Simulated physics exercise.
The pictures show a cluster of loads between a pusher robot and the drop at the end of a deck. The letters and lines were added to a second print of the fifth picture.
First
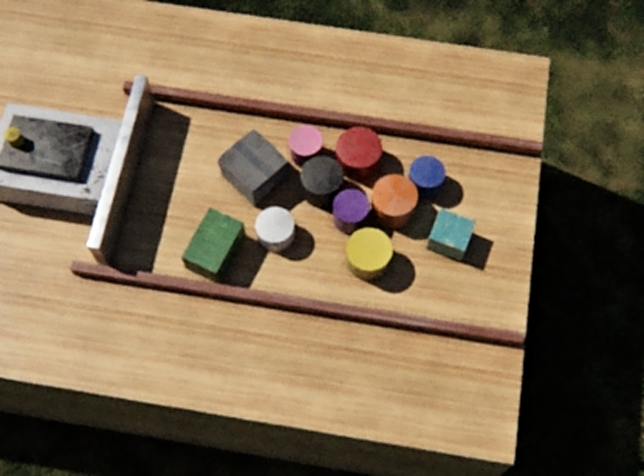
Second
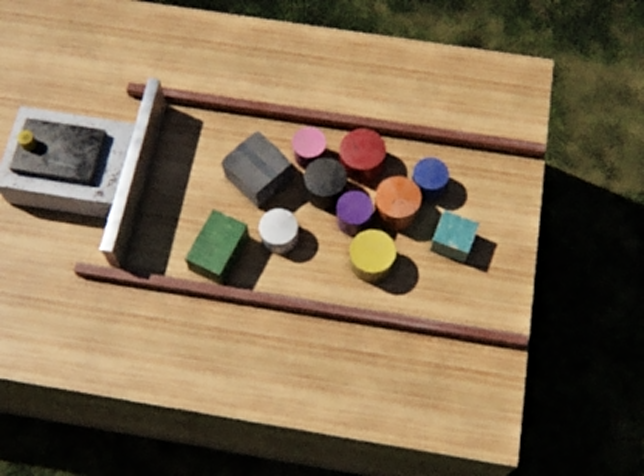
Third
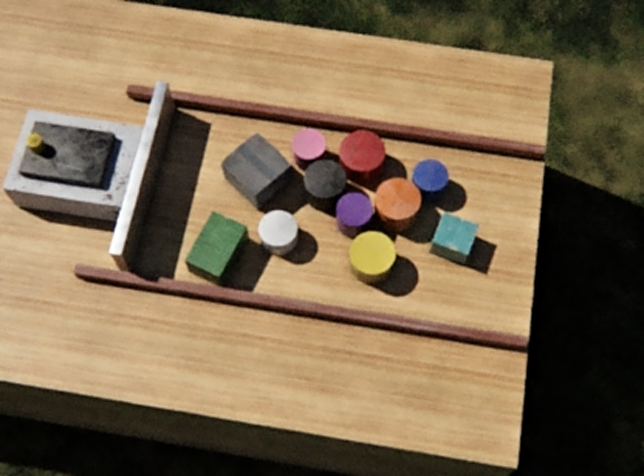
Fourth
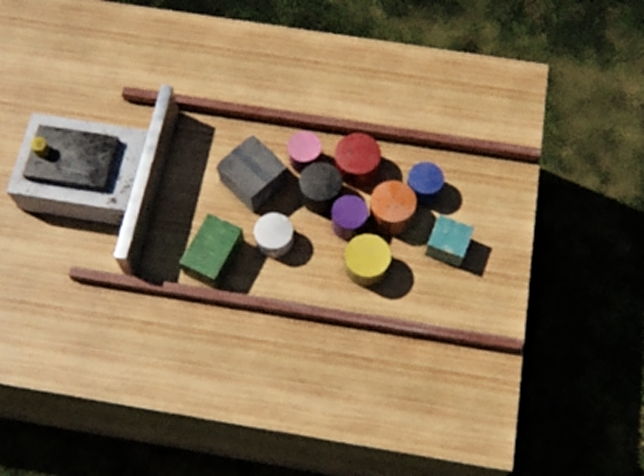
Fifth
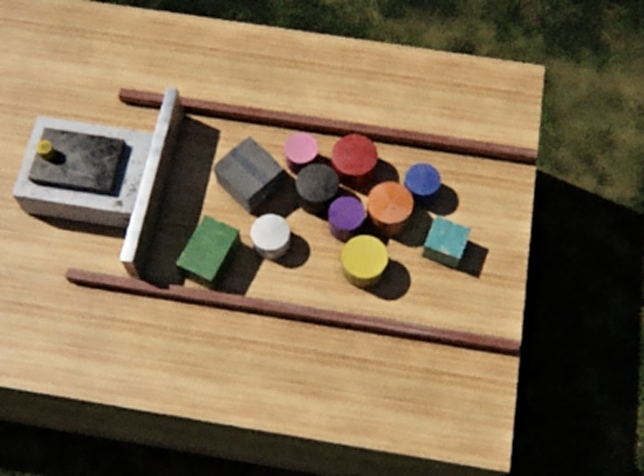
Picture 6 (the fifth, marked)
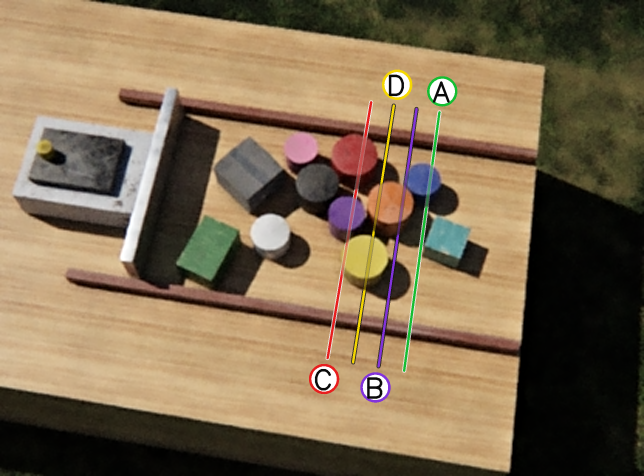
A pale gray machine with a wide upright blade sits at the left of a light wooden deck, seen from high above, with dark grass beyond. Between two reddish rails lie a gray block, a green block, a turquoise block at right, and pink, red, black, blue, purple, orange, white and yellow cylinders. The machine creeps rightward toward the untouched, motionless cluster, while the view shifts very slightly.
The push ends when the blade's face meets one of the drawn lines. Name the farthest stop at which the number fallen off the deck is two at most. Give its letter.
Stop at A.
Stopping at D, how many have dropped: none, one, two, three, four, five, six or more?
The count is none.
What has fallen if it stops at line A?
It is the orange canister.
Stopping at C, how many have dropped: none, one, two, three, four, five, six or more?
By then, none.
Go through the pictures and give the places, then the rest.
Purple pail (351, 212); turquoise crate (450, 235); black canister (322, 182), in the first picture.
Robot (65, 151); red canister (362, 156), in the second picture.
Robot (73, 154); pink pail (309, 151), in the third picture.
Robot (78, 158); green crate (213, 252), in the fourth picture.
Robot (84, 161); blue canister (422, 185); white canister (271, 237); purple pail (346, 220), in the fifth picture.
On the marked copy, A at (423, 234); B at (399, 230); C at (351, 223); D at (375, 226).
Following A. Soon after the start, robot (179, 175); pink pail (317, 143); green crate (262, 260).
Later, robot (277, 190); turquoise crate (470, 261); orange canister (468, 222).
In the end, robot (353, 202); orange canister over the edge; blue canister (529, 180); one fallen.
As for the rest, B is within the limit but short; C is within the limit but short; D is within the limit but short.
